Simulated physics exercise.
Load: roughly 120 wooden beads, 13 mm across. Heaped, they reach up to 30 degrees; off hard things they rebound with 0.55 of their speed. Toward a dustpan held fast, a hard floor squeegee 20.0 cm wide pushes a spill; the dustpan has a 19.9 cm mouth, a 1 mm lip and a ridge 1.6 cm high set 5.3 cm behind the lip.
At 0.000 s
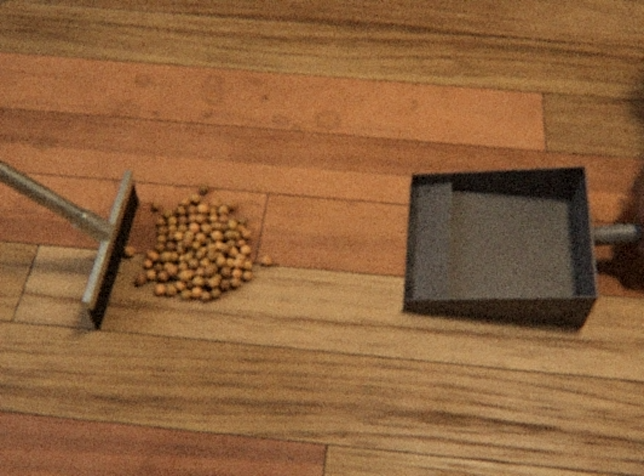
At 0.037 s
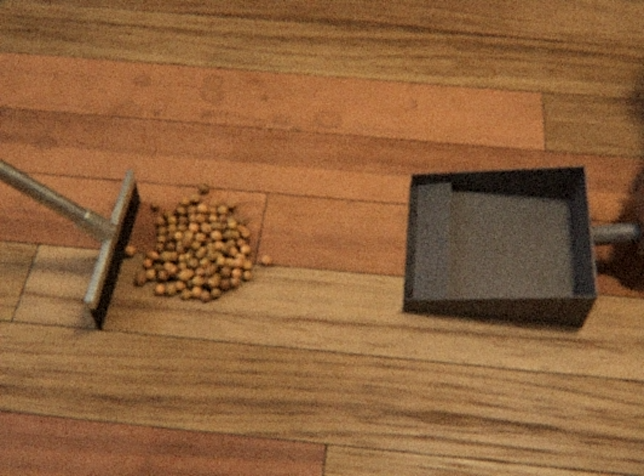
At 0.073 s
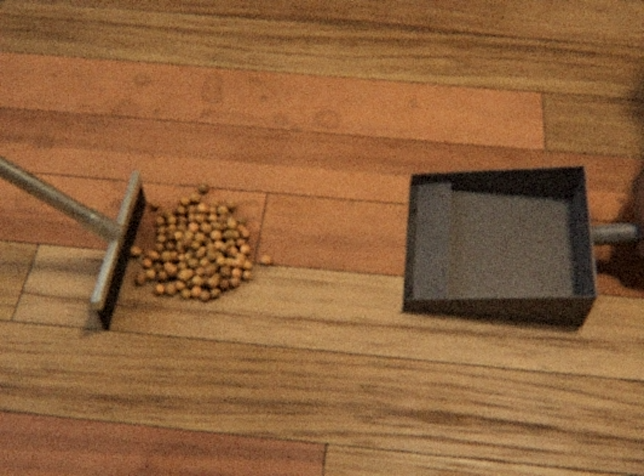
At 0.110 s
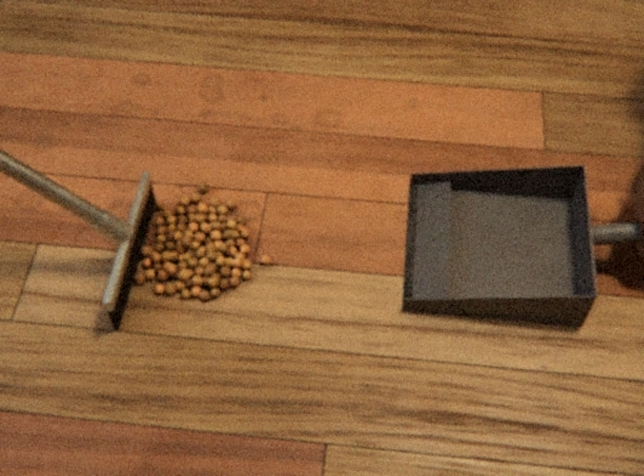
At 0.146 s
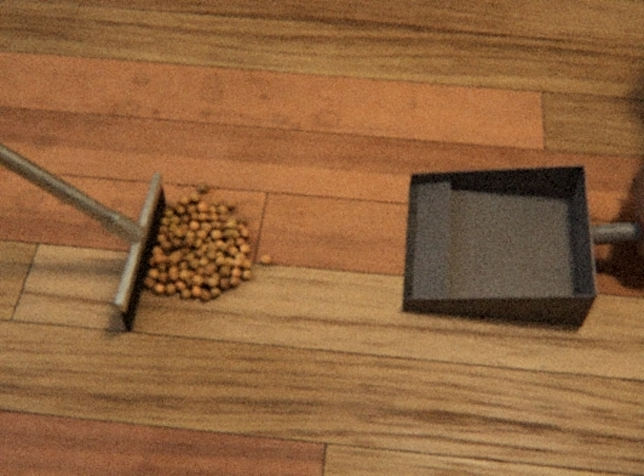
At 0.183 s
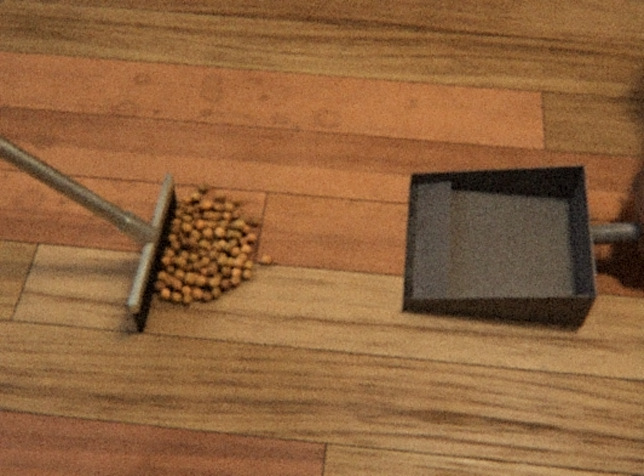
A floor of wooden planks in orange-brown and tan is seen from above at a slight angle, and the view stays still. A squeegee with a pale, dark-edged blade and a grey handle stands at left beside a heap of small tan-brown beads, with a dark grey dustpan at right. The blade slides a short way rightward, meets the heap and presses its near side inward, while the dustpan stays still.
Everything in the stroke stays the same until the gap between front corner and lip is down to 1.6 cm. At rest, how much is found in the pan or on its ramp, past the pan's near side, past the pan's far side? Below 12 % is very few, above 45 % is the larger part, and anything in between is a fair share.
Pan: A fair share, near side: A fair share, far side: Very few.
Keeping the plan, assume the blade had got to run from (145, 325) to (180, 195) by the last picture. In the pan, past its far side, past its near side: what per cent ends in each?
You'd see pan at 5, far at 0 and near at 40.
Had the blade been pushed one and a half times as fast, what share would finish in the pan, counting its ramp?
Share: Close to 30 %.
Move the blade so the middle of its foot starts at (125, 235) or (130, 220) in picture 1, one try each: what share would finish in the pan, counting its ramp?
Estimates: 45 percent and 45 percent.
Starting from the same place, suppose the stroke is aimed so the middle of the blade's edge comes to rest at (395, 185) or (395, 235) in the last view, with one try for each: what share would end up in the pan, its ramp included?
Some 20 in a hundred and 45 in a hundred.
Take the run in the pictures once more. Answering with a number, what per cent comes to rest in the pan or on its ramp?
Estimate: Near 35 %.
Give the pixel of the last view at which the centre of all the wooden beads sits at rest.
I'd put it at about (411, 250).
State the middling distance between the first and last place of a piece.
28 cm, roughly.
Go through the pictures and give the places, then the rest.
Blade from (89, 304) to (129, 179), moved 0.0 cm, 0 of the pieces shifted so far; middle of the pieces at (203, 252); pan at (507, 254), in the first frame.
Blade from (91, 304) to (131, 179), moved 0.3 cm, 0 of the pieces shifted so far; middle of the pieces at (203, 252), in the second frame.
Blade from (98, 305) to (137, 179), moved 1.1 cm, 1 of the pieces shifted so far; middle of the pieces at (202, 252), in the third frame.
Blade from (109, 305) to (147, 180), moved 2.5 cm, 4 of the pieces shifted so far; middle of the pieces at (202, 251), in the fourth frame.
Blade from (121, 306) to (158, 180), moved 3.9 cm, 24 of the pieces shifted so far; middle of the pieces at (205, 249), in the fifth frame.
Blade from (134, 308) to (170, 181), moved 5.5 cm, 84 of the pieces shifted so far; middle of the pieces at (211, 251); pan at (507, 253). Its pace works out near 0.41 m/s, in the sixth frame.
After 0.53 s, middle of the blade 17 cm from the lip; 0 % over the lip, far side 0 %, near side 15 %.
After 0.76 s, middle of the blade 8 cm from the lip; 0 % over the lip, far side 0 %, near side 20 %.
Then, at 1.10 s, middle of the blade 2 cm from the lip; 40 % over the lip, far side 0 %, near side 20 %.
At rest (1.9 s), pan 35 %, near side 20 %, far side 0 %, in front of the lip or behind the blade 45 %.
